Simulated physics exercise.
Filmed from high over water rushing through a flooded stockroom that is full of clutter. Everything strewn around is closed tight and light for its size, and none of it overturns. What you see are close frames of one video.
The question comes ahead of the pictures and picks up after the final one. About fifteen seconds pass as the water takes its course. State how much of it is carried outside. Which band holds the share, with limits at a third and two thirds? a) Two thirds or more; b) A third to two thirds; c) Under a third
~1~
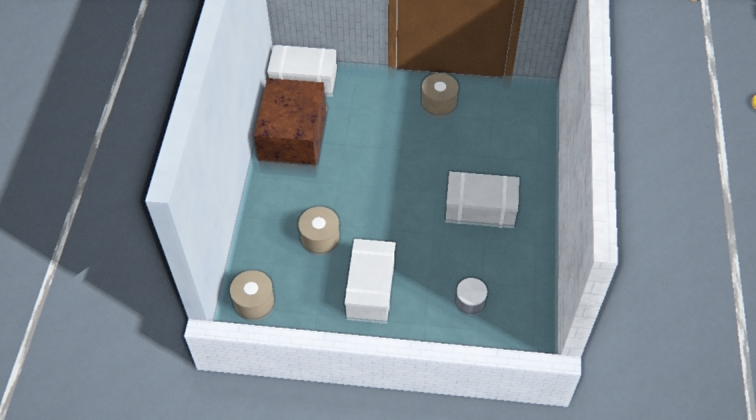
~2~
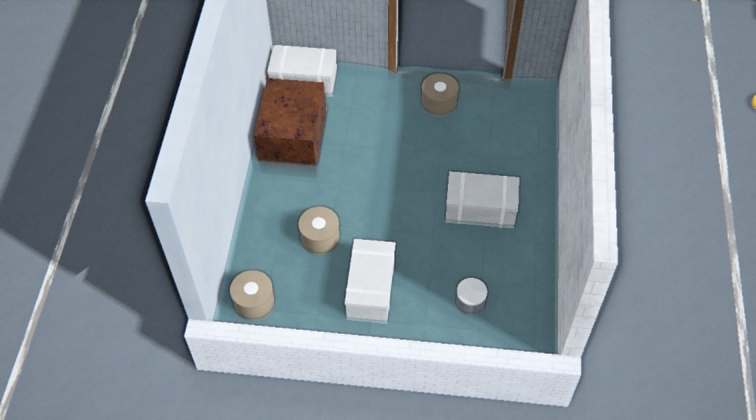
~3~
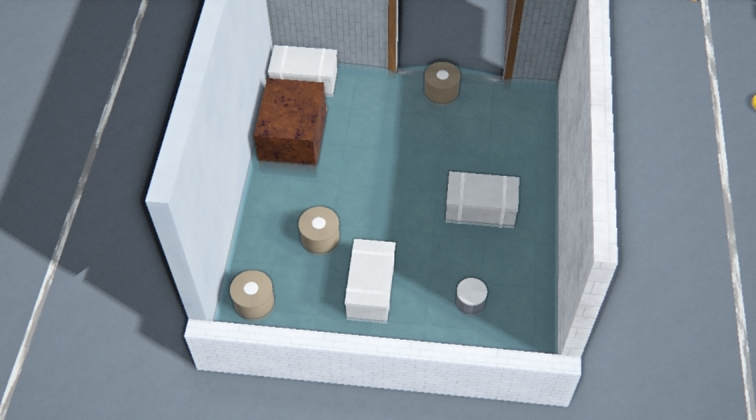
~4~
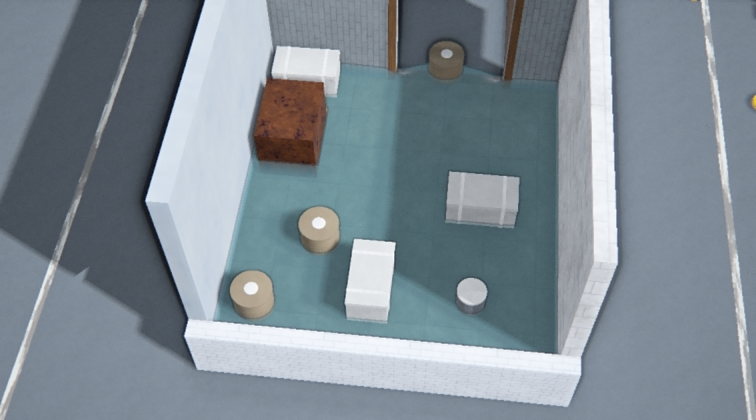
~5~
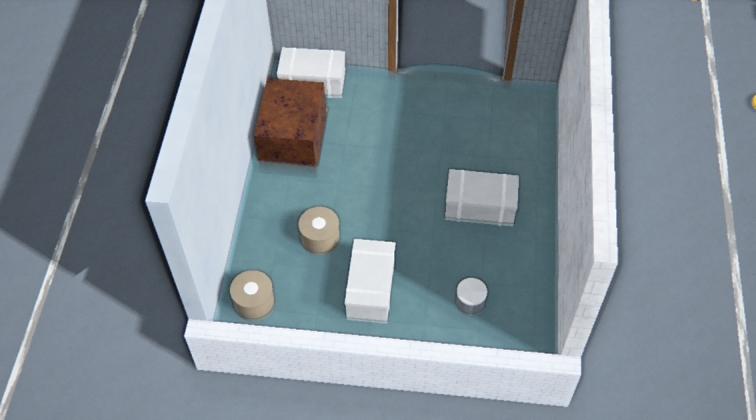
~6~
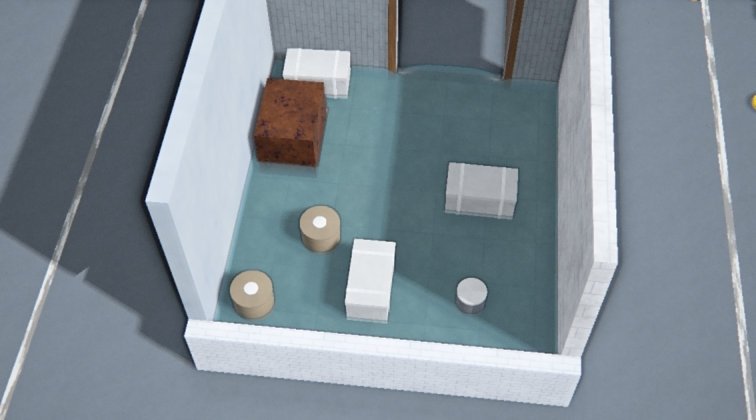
b, A third to two thirds.
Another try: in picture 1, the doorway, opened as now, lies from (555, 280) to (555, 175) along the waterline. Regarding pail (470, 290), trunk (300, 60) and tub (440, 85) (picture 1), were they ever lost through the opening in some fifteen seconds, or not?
Result, in listed order: Exited / retained / exited.
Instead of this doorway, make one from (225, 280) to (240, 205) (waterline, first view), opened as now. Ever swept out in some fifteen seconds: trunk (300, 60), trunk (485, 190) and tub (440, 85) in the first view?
Note - 1: Retained; 2: Retained; 3: Retained.
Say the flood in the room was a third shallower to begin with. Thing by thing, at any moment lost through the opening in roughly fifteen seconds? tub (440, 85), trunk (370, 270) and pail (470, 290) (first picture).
Going through them: Leaves the room, then never leaves, then never leaves.
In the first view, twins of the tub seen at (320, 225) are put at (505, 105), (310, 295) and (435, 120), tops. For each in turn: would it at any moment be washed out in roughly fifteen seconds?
The three, in sequence: Departs, remains behind and departs.
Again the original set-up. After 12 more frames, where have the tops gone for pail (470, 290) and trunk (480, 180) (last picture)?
They should be roughly at (483, 257) and (479, 73).
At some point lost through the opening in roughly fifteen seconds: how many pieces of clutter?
Result - 4.
A moment on, 1 of 7 are out; 6 afloat.
Next, 1 of 7 are out; 6 afloat.
Later, 3 of 7 are out; 4 afloat.
In the end, 4 of 7 are out; 3 afloat.
